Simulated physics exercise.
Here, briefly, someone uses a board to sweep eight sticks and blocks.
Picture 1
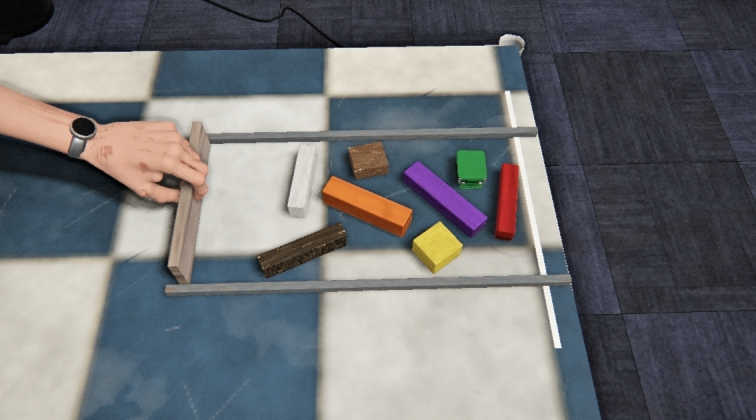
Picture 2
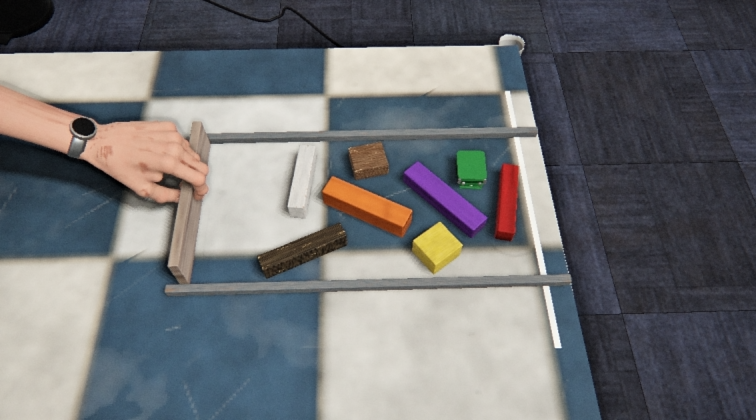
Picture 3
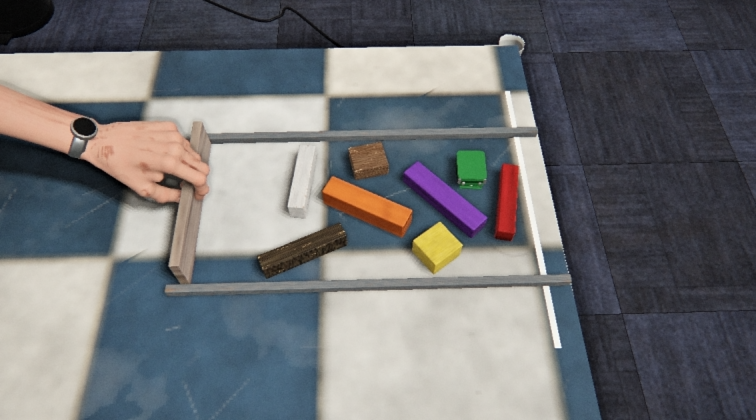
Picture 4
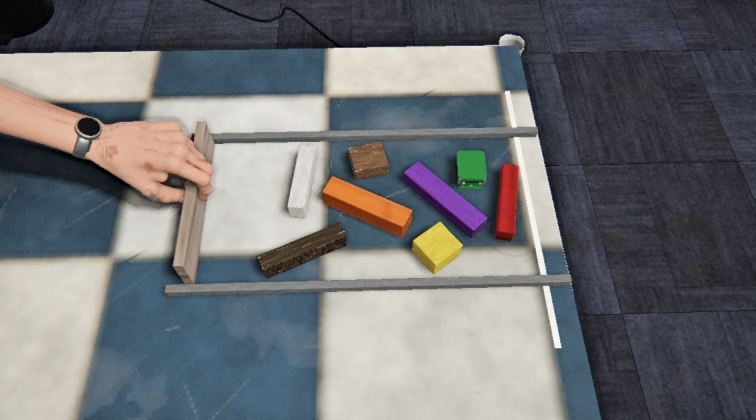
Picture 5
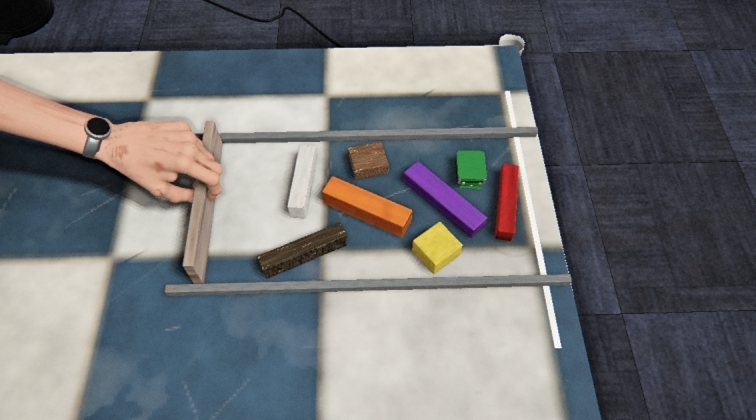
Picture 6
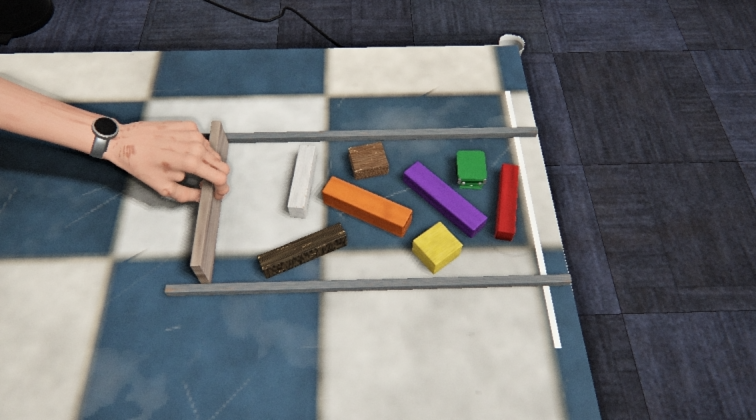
A hand wearing a watch grips an upright wooden board at the left of a blue-and-white checked table, seen from above at an angle. Between two grey rails lie white, dark brown, brown, orange, purple, yellow, green and red pieces, with a white strip at right. The board stays nearly still, then the hand slides it slightly right, while the pieces and camera remain still.
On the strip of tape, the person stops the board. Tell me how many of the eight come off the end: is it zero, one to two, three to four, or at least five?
Falls come to a total above four.
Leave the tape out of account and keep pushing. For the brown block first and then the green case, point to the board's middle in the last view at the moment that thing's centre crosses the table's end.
Near (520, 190), then near (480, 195).
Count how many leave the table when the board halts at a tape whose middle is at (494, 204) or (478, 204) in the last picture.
In that order 3 and 3.
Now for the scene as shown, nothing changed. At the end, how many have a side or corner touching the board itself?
At rest, 2 are in contact.
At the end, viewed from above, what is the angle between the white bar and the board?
About 0° out of line.
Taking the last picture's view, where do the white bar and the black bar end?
Roughly at (535, 175) and at (557, 225), in that order.
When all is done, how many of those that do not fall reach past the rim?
The total comes out at 1.
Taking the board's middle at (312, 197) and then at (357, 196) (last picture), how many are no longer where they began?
Counting first: 3, next 6.
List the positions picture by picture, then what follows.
In the first picture, red stick (507, 201); green case (470, 170); purple stick (444, 199); board (191, 199); tape (529, 203).
In the second picture, green case (470, 170); board (191, 199).
In the third picture, purple stick (444, 199); brown block (368, 161).
In the fourth picture, red stick (507, 201); yellow block (437, 248).
In the fifth picture, green case (470, 170); orange stick (367, 207).
In the sixth picture, red stick (507, 201); green case (470, 170); purple stick (444, 199); board (211, 199); tape (529, 203).
Soon after, none off yet; red stick at rest near (507, 201); green case at rest near (470, 170); purple stick at rest near (446, 198).
At rest, the number that fall off is five or more; fallen, orange stick, brown block, yellow block, purple stick, green case and red stick.
